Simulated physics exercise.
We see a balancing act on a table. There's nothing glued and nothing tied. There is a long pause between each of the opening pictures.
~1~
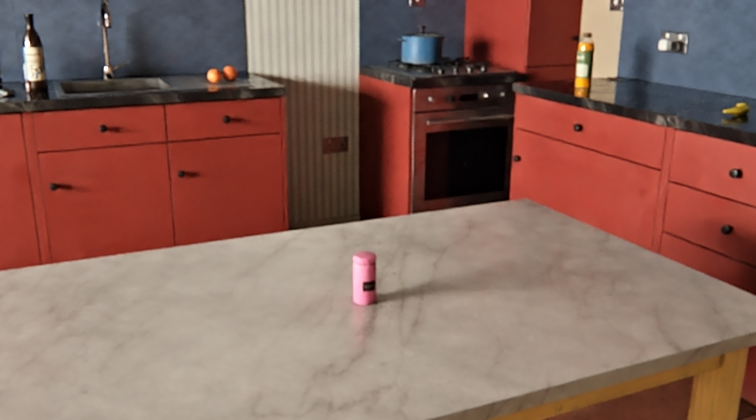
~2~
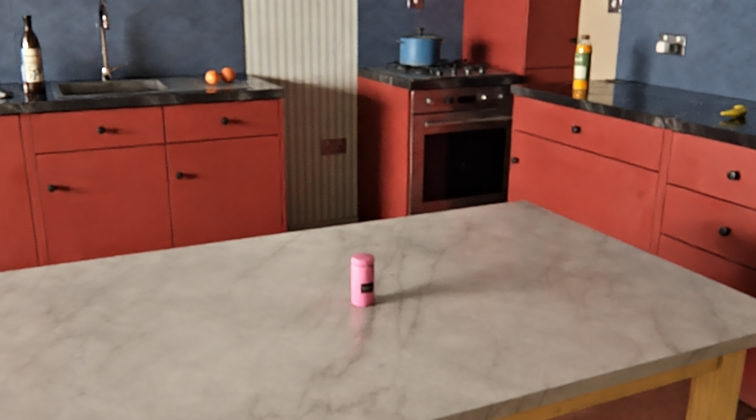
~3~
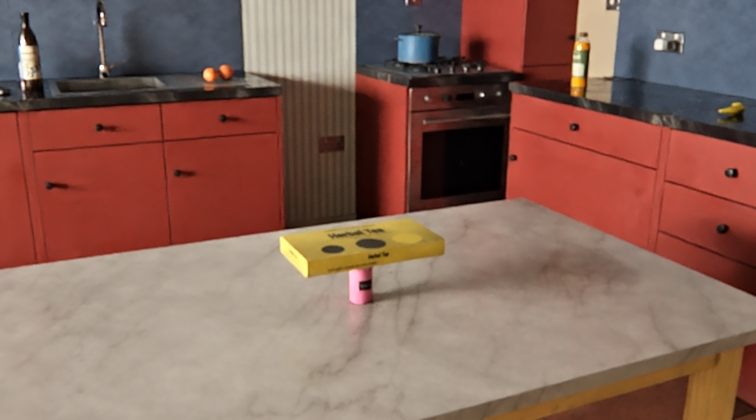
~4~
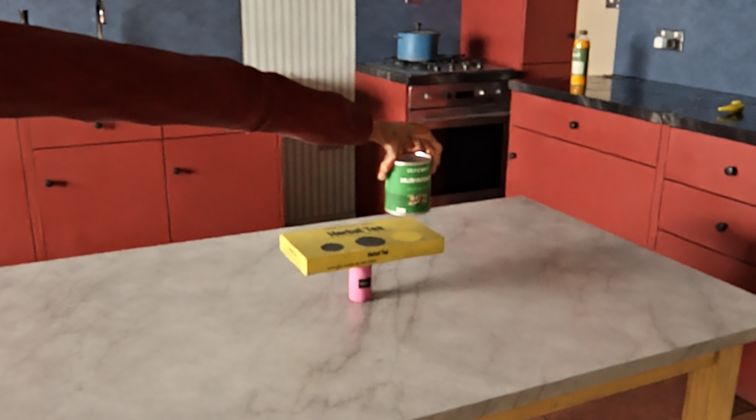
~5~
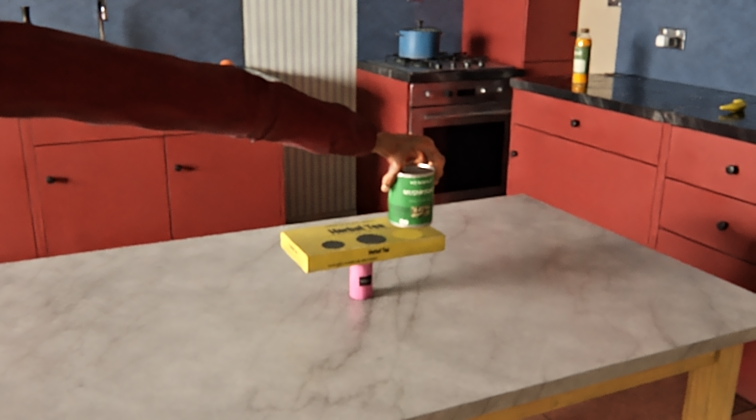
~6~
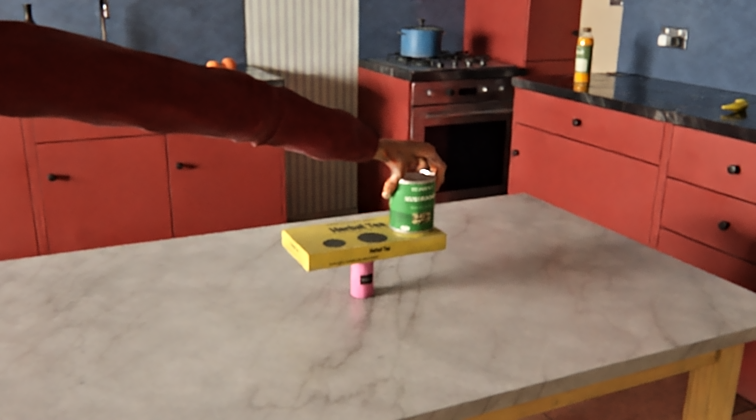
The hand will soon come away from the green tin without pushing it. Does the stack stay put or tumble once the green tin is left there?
It will fail to support the load.
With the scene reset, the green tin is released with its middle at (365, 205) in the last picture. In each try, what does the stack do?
Result: The stack stays stable.
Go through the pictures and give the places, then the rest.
In the first picture, the last thing is not in view yet.
In the second picture, the last thing is not in view yet.
In the third picture, the last thing is not in view yet; yellow packet (362, 245).
In the fourth picture, still above its spot; green tin (408, 183); yellow packet (362, 243).
In the fifth picture, still above its spot; green tin (411, 195); yellow packet (363, 241).
In the sixth picture, in place under the hand; green tin (412, 201); yellow packet (364, 240).
Then, 0.40 s after the last picture, green tin now fallen; yellow packet tipped 53° from how it was; pink shaker tipped 4° from how it was.
Then, 0.60 s after the last picture, yellow packet now fallen; pink shaker on its side.
Then, 0.90 s after the last picture, pink shaker on its side.
By the end, fallen, yellow packet and green tin; tipped over in the stack, pink shaker. The stack gives way.
